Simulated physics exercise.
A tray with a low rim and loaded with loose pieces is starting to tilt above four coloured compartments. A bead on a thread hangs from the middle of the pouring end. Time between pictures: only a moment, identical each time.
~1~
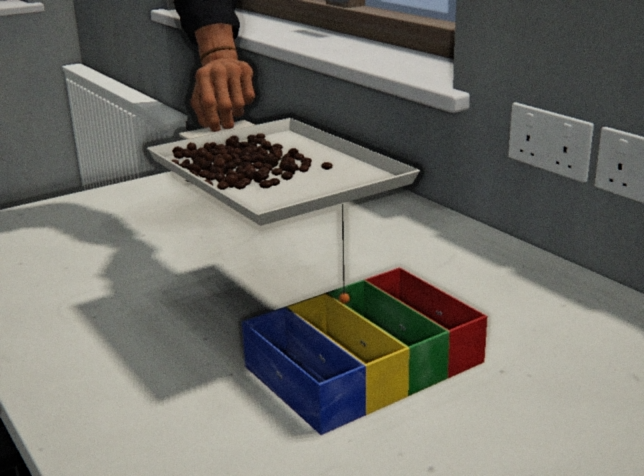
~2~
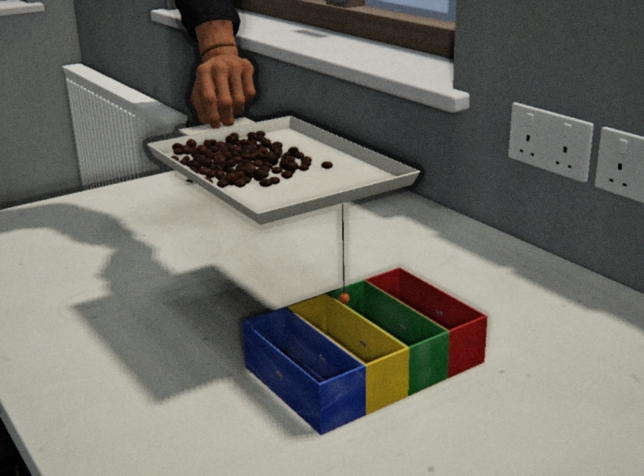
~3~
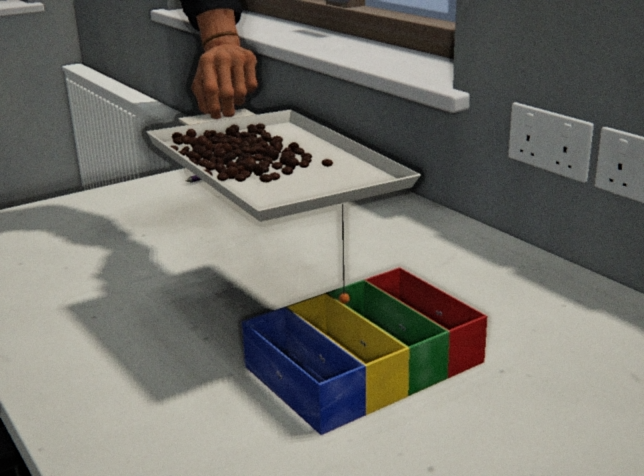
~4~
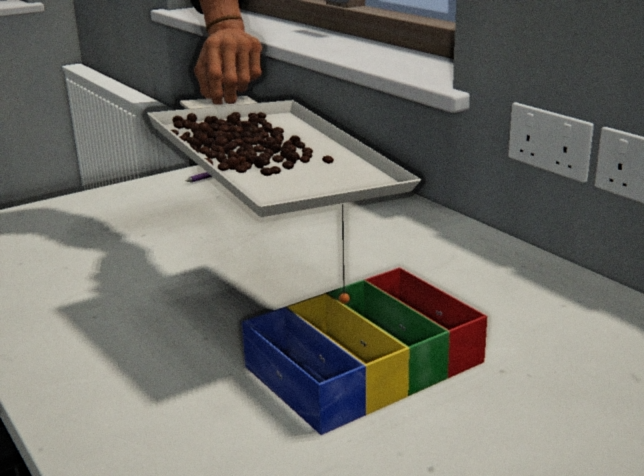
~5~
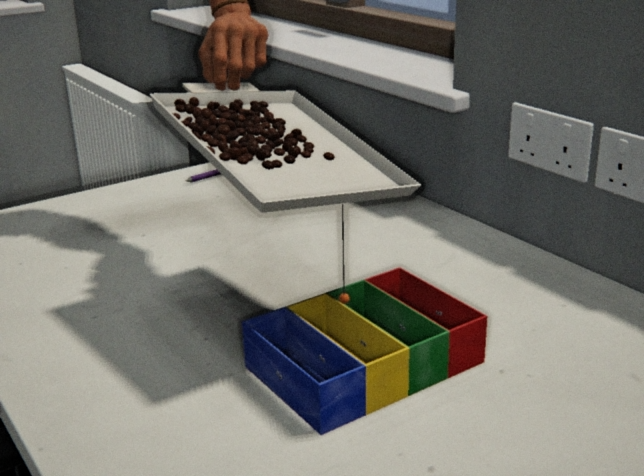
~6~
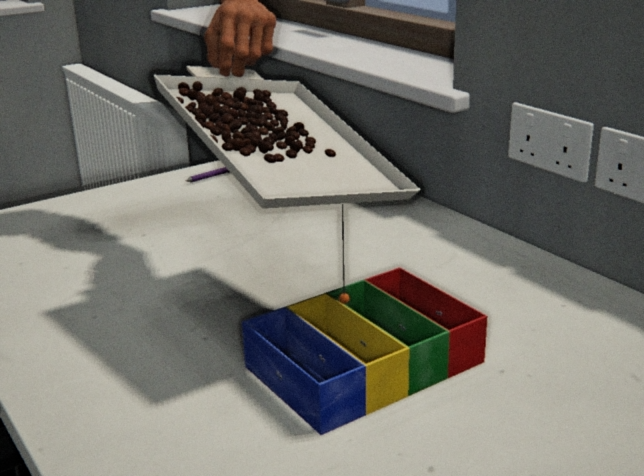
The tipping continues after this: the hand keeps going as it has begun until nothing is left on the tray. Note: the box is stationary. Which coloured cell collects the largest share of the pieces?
Red.
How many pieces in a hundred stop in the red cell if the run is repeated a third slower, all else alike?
Estimate: Some 70%.
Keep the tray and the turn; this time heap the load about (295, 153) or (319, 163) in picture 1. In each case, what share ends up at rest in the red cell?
First about 70, then 70 per cent.
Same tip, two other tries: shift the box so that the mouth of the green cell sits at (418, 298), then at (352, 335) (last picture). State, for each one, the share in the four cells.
First case 100 in a hundred, second case 10 in a hundred.
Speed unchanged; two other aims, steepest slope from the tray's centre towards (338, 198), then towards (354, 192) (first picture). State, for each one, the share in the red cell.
Case one 10 %; case two 30 %.
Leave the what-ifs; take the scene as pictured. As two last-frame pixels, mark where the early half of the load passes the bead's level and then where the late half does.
I'd say around (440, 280) at first, then around (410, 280).
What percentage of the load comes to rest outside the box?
Some 20 percent of the load.
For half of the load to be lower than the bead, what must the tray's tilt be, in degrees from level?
Somewhere near 75°.
Just after the last frame, tray tipped steeply; the larger part on the tray; roughly a quarter falling or outside the box.
A moment on, tray tipped right over; just a few on the tray; roughly two thirds in the red cell; about a tenth in the green cell; roughly a quarter falling or outside the box.
Further on, tray tipped past a quarter turn; roughly two thirds in the red cell; about a tenth in the green cell; roughly a quarter falling or outside the box.
When it is over, tray tipped past a quarter turn; roughly two thirds in the red cell; about a tenth in the green cell; not one in the blue cell; not one in the yellow cell; roughly a quarter outside the box.
